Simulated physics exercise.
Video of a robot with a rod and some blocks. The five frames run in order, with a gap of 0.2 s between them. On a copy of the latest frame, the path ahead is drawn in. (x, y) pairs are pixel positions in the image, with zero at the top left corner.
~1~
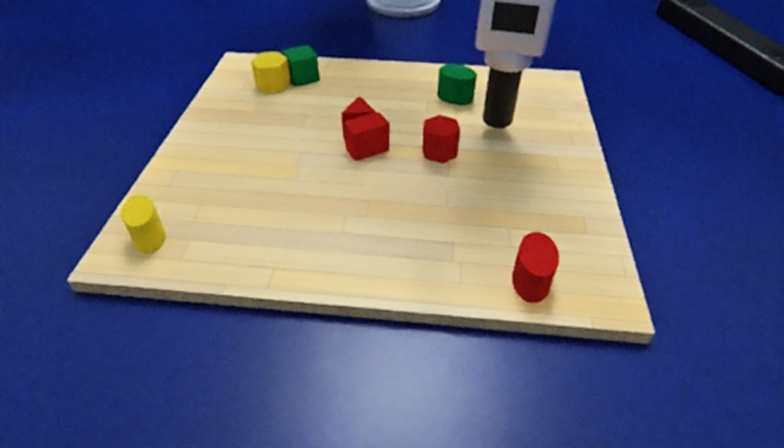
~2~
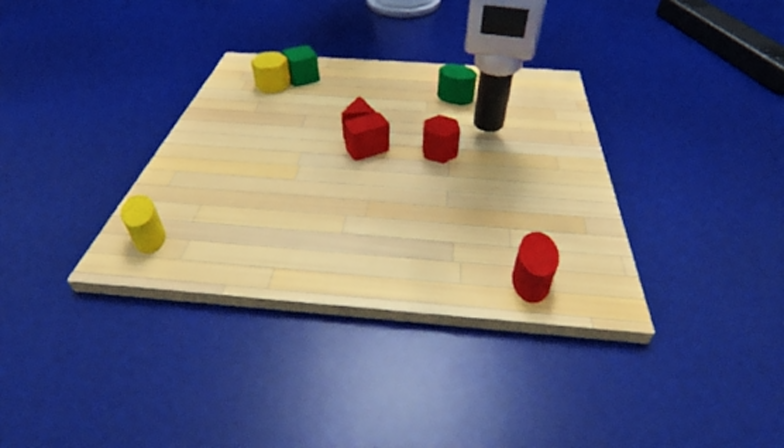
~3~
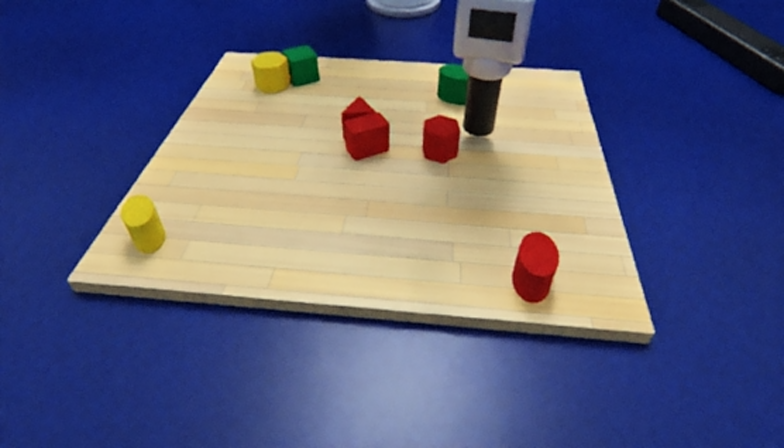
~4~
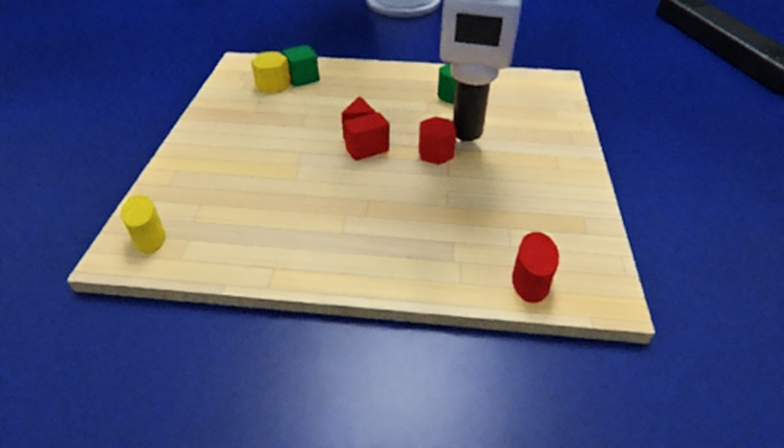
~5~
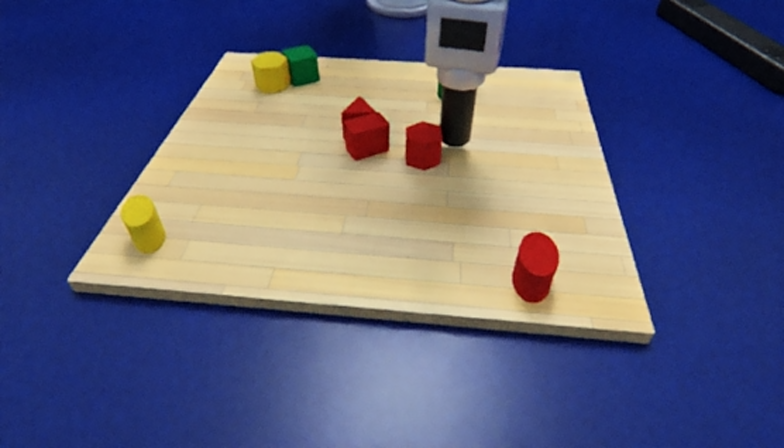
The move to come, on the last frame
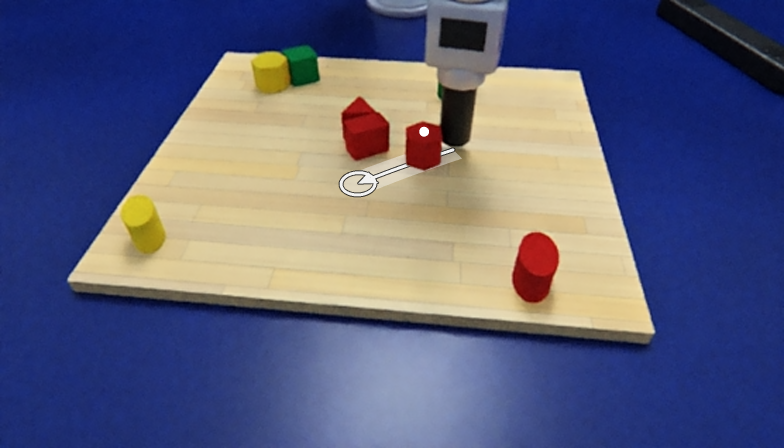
A robot's dark rod slid left and slightly toward the front across a wooden board scattered with colored blocks, then met the small red hexagonal block and nudged it a little to the left.
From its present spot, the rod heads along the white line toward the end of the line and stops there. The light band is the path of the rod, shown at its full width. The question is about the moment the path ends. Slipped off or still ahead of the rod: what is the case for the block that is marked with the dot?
My guess is it keeps its place ahead of the rod.
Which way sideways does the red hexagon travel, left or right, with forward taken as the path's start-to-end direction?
Facing from start to end, it shifts left.
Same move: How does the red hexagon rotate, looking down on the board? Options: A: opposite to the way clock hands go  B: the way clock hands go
That would be A.
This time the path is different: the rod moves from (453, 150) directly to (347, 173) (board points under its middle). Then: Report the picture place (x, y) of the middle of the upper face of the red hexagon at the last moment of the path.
For the centre of its top, I'd go with (342, 170).
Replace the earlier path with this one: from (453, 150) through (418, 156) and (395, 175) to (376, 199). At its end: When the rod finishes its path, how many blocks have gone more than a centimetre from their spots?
It will shift just one block.
Path on the board, from (453, 150) to (358, 184); the dot is on the red hexagon.
The first path, step by step. One third of the way, rod at (422, 148); red hexagon at (391, 143).
Two thirds of the way, rod at (390, 159); red hexagon at (359, 157), turned 20° anticlockwise.
At the end, rod at (357, 171); red rectangular block in place; red hexagon at (329, 173), turned 40° anticlockwise.
